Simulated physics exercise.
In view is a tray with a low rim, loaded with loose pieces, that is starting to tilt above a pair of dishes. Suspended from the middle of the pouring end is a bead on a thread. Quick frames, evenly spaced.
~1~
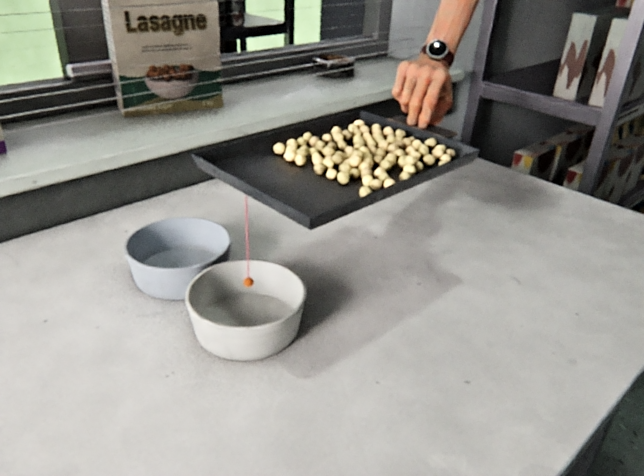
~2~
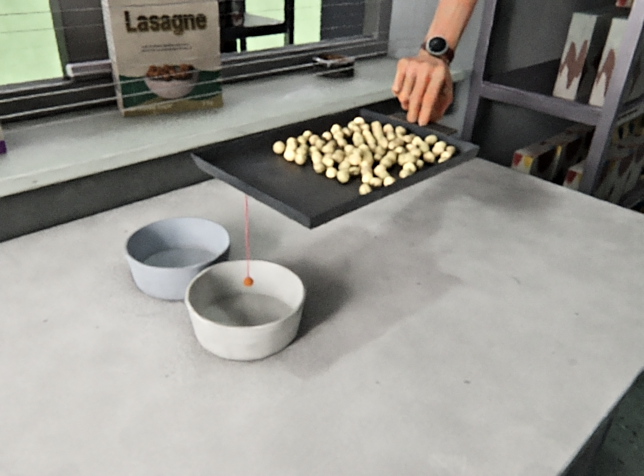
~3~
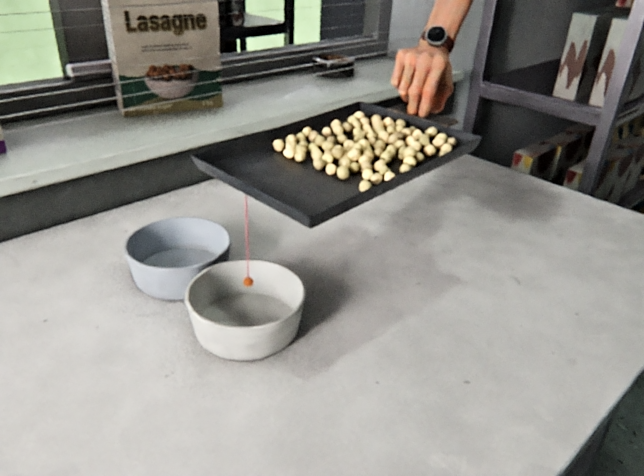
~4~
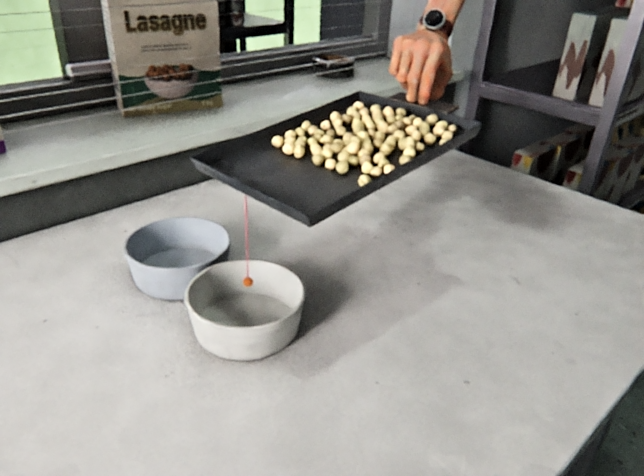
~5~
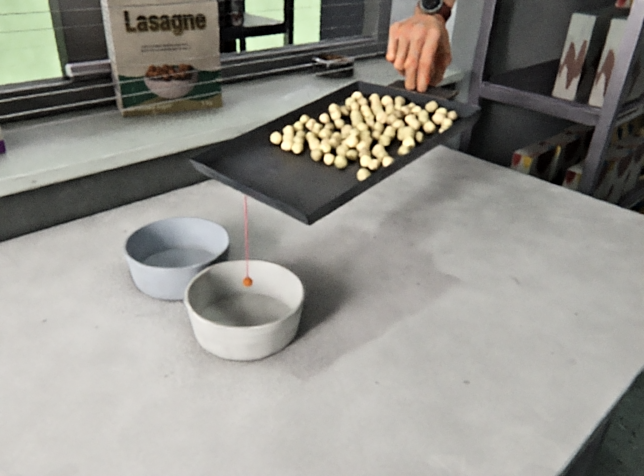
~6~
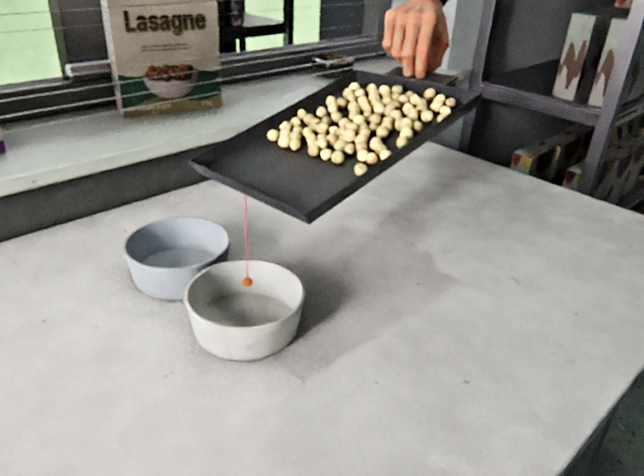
Dark tray of macadamia nuts slowly tilting as a hand raises its far end above two bowls, an orange bead hanging below.
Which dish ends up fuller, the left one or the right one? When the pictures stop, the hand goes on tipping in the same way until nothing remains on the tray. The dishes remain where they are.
The right one.
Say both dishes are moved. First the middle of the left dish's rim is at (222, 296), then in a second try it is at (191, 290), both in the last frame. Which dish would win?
For the first position it is the one at left; for the second, the one at left.
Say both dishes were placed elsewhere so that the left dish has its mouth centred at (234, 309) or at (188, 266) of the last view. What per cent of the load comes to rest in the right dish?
Roughly 0% on the first try and 20% on the second.
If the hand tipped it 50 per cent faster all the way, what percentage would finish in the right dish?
I'd expect close to 30 per cent.
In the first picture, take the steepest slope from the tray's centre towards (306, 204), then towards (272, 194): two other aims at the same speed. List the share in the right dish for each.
Shares: About 10 in a hundred, then about 30 in a hundred.
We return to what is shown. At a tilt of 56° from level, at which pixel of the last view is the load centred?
Close to (234, 164).
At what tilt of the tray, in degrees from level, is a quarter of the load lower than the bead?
Around 70 degrees of turn.
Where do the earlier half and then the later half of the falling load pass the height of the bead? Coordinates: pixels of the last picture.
The early half goes through (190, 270), the late half through (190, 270).
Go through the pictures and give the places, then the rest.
The first frame shows corners of the pouring end at (198, 154) and (311, 214), level; middle of the load at (364, 153), macadamia nuts; left dish at (134, 272); right dish at (198, 329); bead on its thread at (249, 282).
The second frame shows corners of the pouring end at (197, 154) and (311, 214), level; middle of the load at (364, 151).
The third frame shows corners of the pouring end at (197, 155) and (310, 213), tipped barely, lowest at the left corner; middle of the load at (364, 145).
The fourth frame shows corners of the pouring end at (196, 157) and (309, 212), tipped a little, lowest at the left corner; middle of the load at (363, 137).
The fifth frame shows corners of the pouring end at (195, 158) and (307, 211), tipped a little, lowest at the left corner; middle of the load at (362, 129).
The sixth frame shows corners of the pouring end at (194, 160) and (306, 210), tipped a little, lowest at the left corner; middle of the load at (359, 121); left dish at (133, 272); right dish at (197, 329).
Soon, tray tipped steeply; most on the tray; a stray few in the right dish; a stray few in the left dish; a small part outside both; a small part in the air.
A while on, tray tipped right over; about two thirds on the tray; a small part in the right dish; a small part in the left dish; a small part outside both; a small part in the air.
Towards the end, tray tipped past a quarter turn; about a third in the right dish; about a quarter in the left dish; about a third outside both.
Finally, tray tipped past a quarter turn; about a third in the right dish; about a quarter in the left dish; about a third outside both.
